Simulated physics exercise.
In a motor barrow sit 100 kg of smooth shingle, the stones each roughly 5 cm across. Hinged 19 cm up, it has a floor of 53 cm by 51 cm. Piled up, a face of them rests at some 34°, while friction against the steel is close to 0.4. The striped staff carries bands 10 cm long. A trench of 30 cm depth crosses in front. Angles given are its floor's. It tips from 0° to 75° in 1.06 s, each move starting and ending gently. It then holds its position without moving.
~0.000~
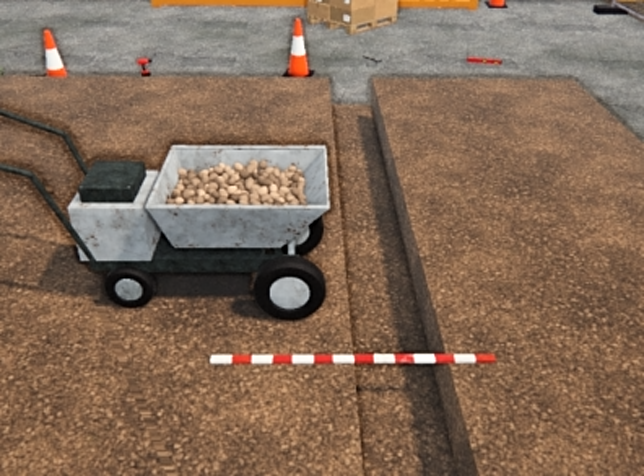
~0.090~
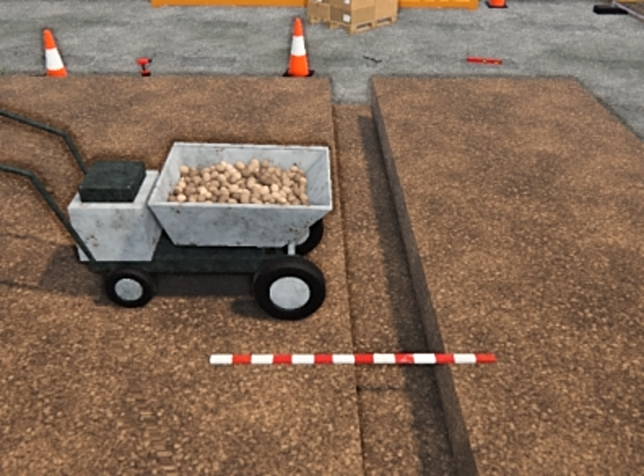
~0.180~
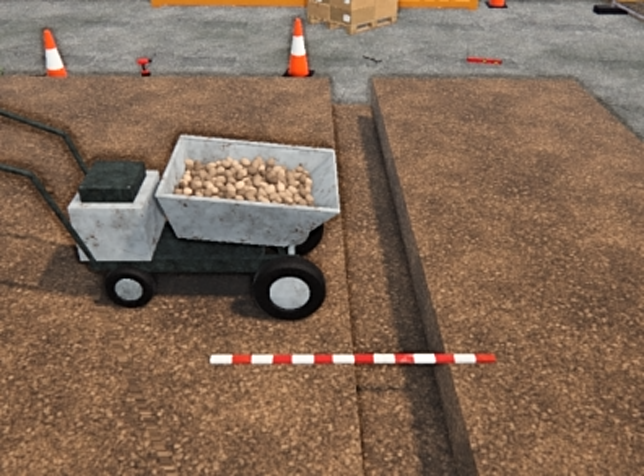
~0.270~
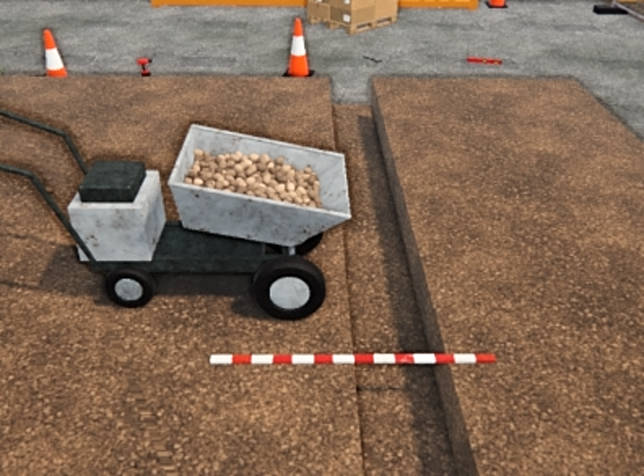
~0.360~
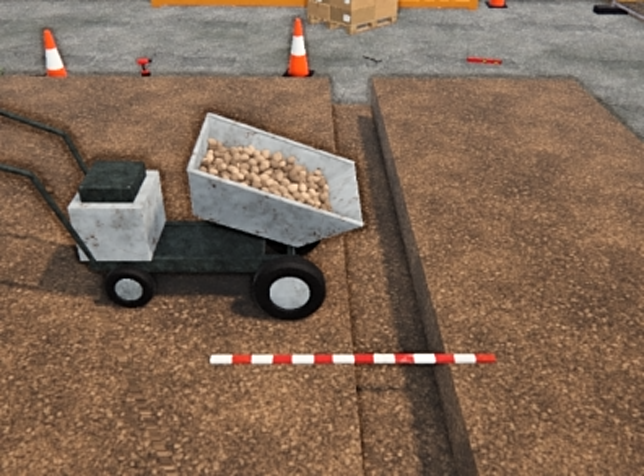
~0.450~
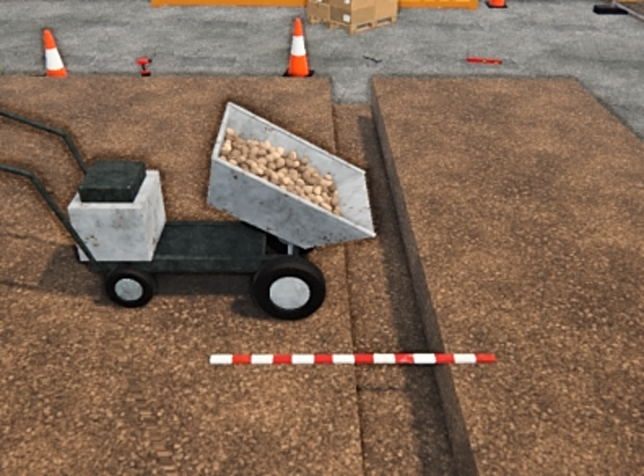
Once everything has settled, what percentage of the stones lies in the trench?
I would say 67 percent.
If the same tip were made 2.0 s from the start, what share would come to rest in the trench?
Roughly 80 per cent would.
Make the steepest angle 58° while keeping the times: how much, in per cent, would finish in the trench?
I'd guess some 70 in a hundred.
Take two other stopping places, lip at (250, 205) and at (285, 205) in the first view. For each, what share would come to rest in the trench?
That gives roughly 95 per cent and roughly 100 per cent.
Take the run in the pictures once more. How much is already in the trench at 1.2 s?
By that point it's something like 45 in a hundred.
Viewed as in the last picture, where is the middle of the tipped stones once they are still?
(412, 314).
After 0.8 s the floor is at 64°; 100 % in the skip; the foremost stones are at (393, 254).
After 1.2 s the floor is at 75°; 35 % in the skip, 45 % in the trench, 20 % past the trench; the foremost stones are at (484, 287).
After 1.5 s the floor is at 75°; 4 % in the skip, 63 % in the trench, 33 % past the trench; the foremost stones are at (575, 296).
After 3.5 s the floor is at 75°; 0 % in the skip, 67 % in the trench, 33 % past the trench; the foremost stones are past the picture's edge.
